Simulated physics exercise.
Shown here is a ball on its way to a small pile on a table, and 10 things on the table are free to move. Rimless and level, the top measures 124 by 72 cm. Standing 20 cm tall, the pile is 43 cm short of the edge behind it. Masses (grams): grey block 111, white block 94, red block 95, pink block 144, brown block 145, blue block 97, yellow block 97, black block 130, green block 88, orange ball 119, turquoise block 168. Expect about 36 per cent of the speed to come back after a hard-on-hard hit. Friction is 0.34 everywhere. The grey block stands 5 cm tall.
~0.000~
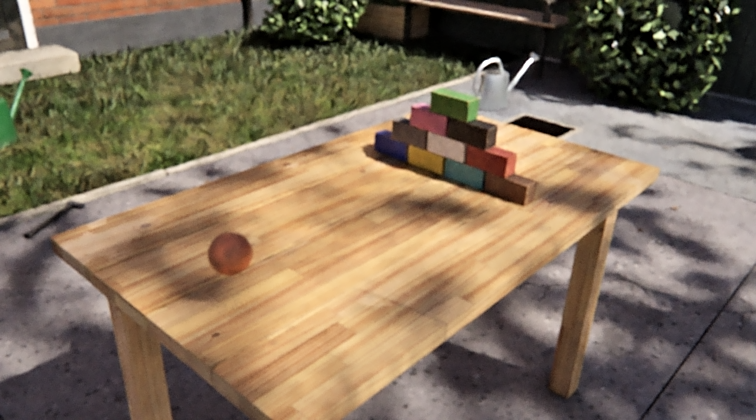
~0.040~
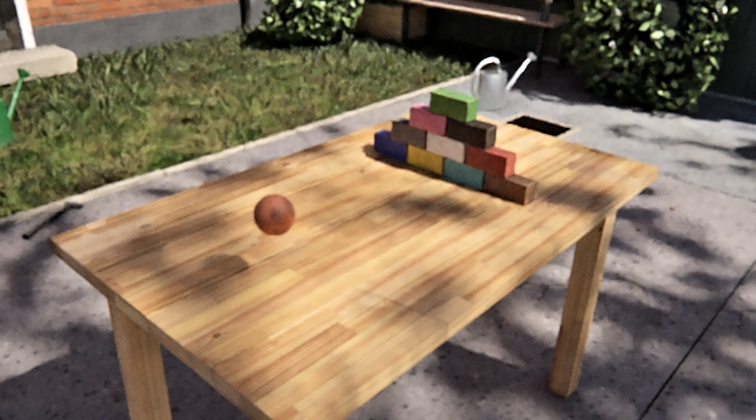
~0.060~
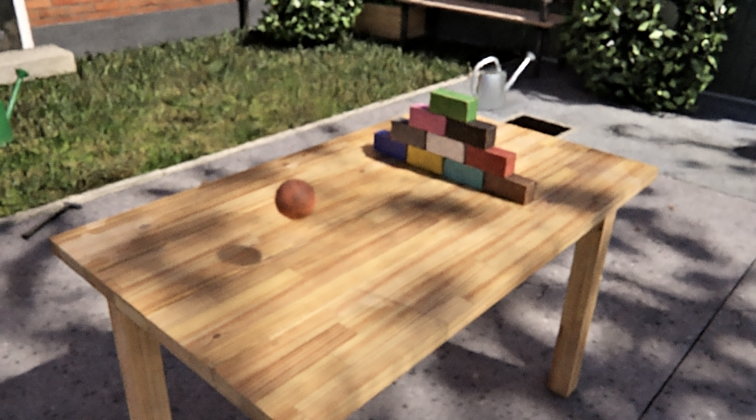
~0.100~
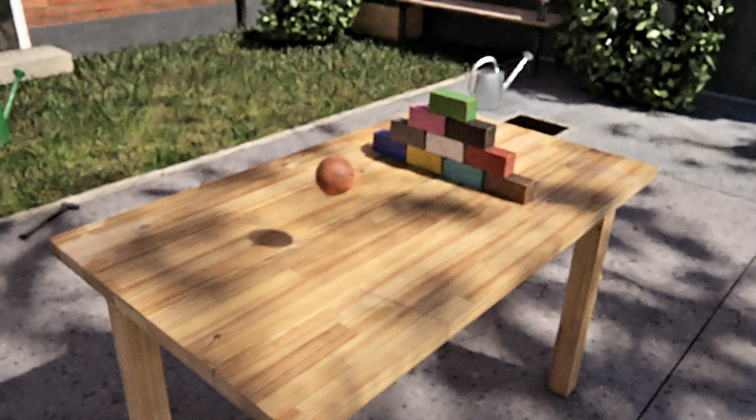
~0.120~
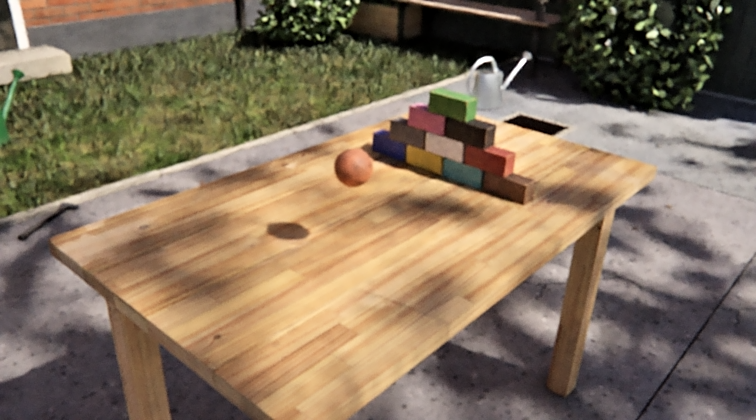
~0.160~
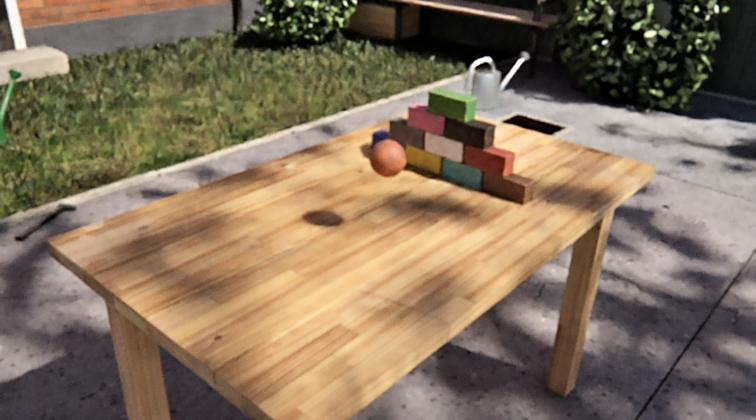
An orange ball bounced up off a wooden table and travelled through the air to the right, its shadow trailing below, drawing closer to a stepped pile of colourful blocks that stayed still.
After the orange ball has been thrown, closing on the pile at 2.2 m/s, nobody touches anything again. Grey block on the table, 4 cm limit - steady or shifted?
Steady.
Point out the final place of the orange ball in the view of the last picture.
The resting point is around (483, 176).
By 0.26 s, gap 6 cm; orange ball near (457, 168).
By 0.36 s, orange ball near (478, 175); red block 4 cm from its spot; brown block 3 cm from its spot; turquoise block 2 cm from its spot.
When it is over (1.0 s), not toppled but over 4 cm from the start, red block and brown block; the other 8 within 4 cm of the start. End places, in pixels of the last picture, grey block near (411, 133).
